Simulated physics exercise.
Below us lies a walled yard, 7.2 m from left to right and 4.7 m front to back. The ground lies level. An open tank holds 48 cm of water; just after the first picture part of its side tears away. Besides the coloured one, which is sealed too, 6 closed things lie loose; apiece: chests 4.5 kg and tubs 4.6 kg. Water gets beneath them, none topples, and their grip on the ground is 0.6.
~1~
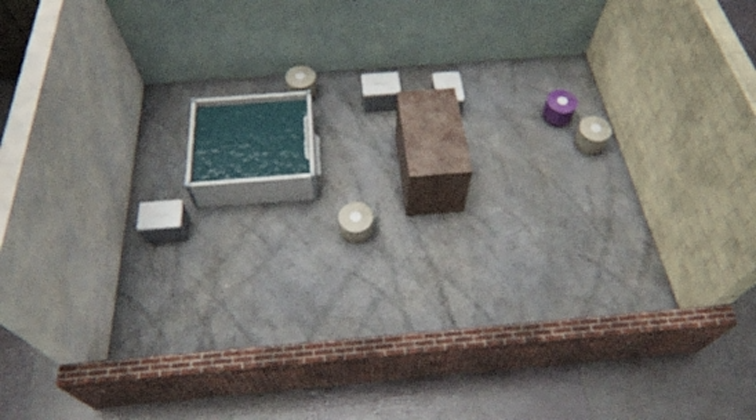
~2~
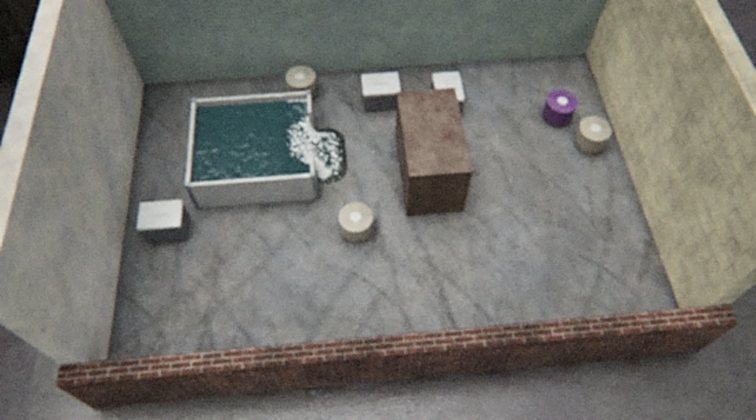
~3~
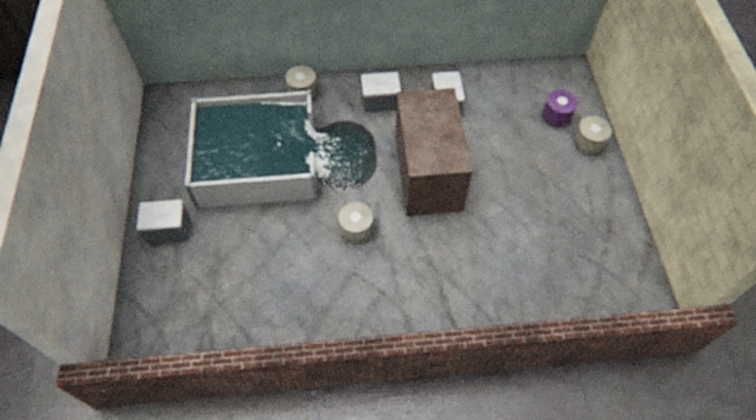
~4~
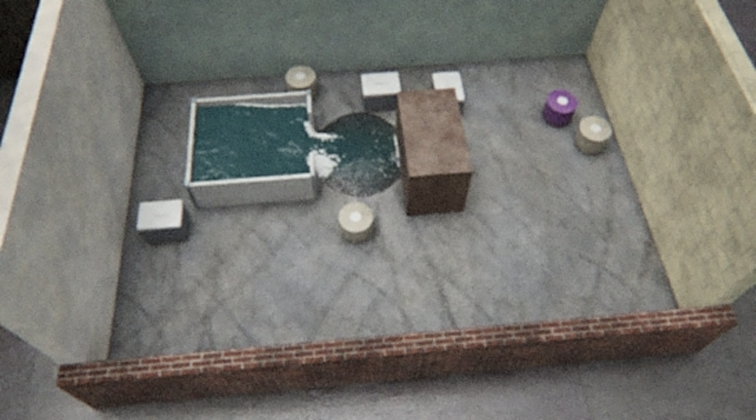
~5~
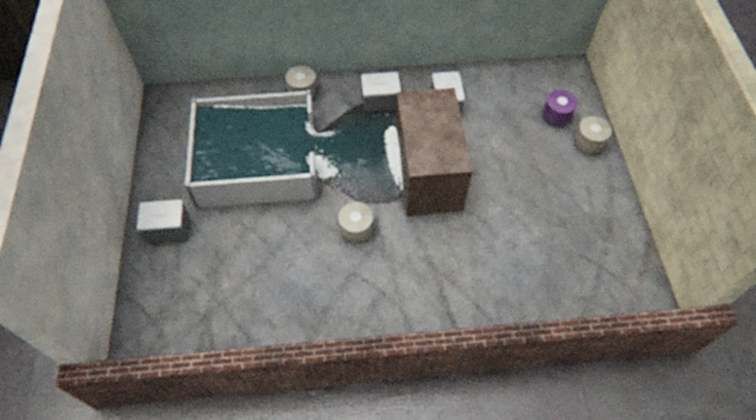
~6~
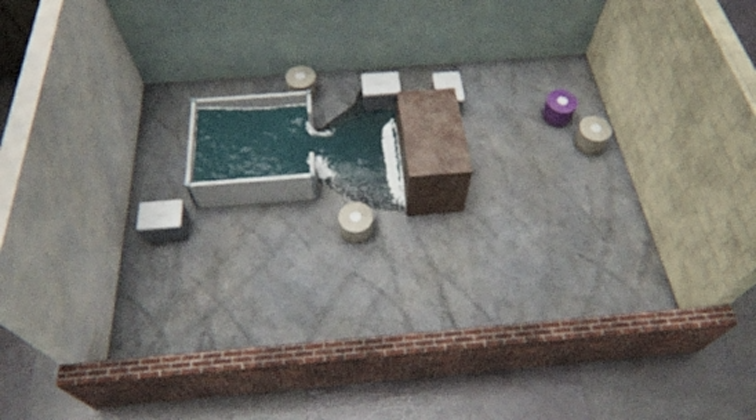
A white-walled tank of dark green water broke open on its right side, and the water gushed across the grey floor to the big brown block, foaming against it while the scattered chests and tubs stayed put.
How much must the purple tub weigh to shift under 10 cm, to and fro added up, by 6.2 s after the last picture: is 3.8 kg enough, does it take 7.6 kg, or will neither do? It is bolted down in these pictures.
Verdict: Neither load is enough.
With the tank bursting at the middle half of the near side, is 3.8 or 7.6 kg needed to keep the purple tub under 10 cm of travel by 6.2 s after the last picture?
In that case the smaller load will do.
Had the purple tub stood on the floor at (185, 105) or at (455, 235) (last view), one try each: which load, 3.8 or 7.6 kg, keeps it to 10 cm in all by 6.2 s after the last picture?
In turn: The smaller is enough; either load holds.
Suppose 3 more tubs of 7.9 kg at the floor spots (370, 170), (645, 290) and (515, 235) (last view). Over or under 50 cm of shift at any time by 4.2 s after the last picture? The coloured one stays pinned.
In turn: Over, less, under.
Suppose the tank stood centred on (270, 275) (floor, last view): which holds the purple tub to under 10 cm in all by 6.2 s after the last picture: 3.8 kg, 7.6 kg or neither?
Then neither load is enough.
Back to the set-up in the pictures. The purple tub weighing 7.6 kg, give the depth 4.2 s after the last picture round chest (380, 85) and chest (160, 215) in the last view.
Roughly 2 and 0 cm.
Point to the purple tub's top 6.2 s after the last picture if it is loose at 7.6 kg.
Around (567, 128).
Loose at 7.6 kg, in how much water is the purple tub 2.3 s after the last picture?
Roughly 2 cm.
Then, 0.6 s after the last picture the purple tub would be 0 cm from its start with 3.8 kg and 0 cm from its start with 7.6 kg; 0 cm of water round it then.
Then, 2.3 s after the last picture the purple tub would be 3 cm from its start with 3.8 kg and 0 cm from its start with 7.6 kg; 2 cm of water round it then.
Then, 4.2 s after the last picture the purple tub would be 62 cm from its start with 3.8 kg and 3 cm from its start with 7.6 kg; 5 cm of water round it then.
Then, 6.2 s after the last picture the purple tub would be 167 cm from its start with 3.8 kg and 50 cm from its start with 7.6 kg; 4 cm of water round it then.
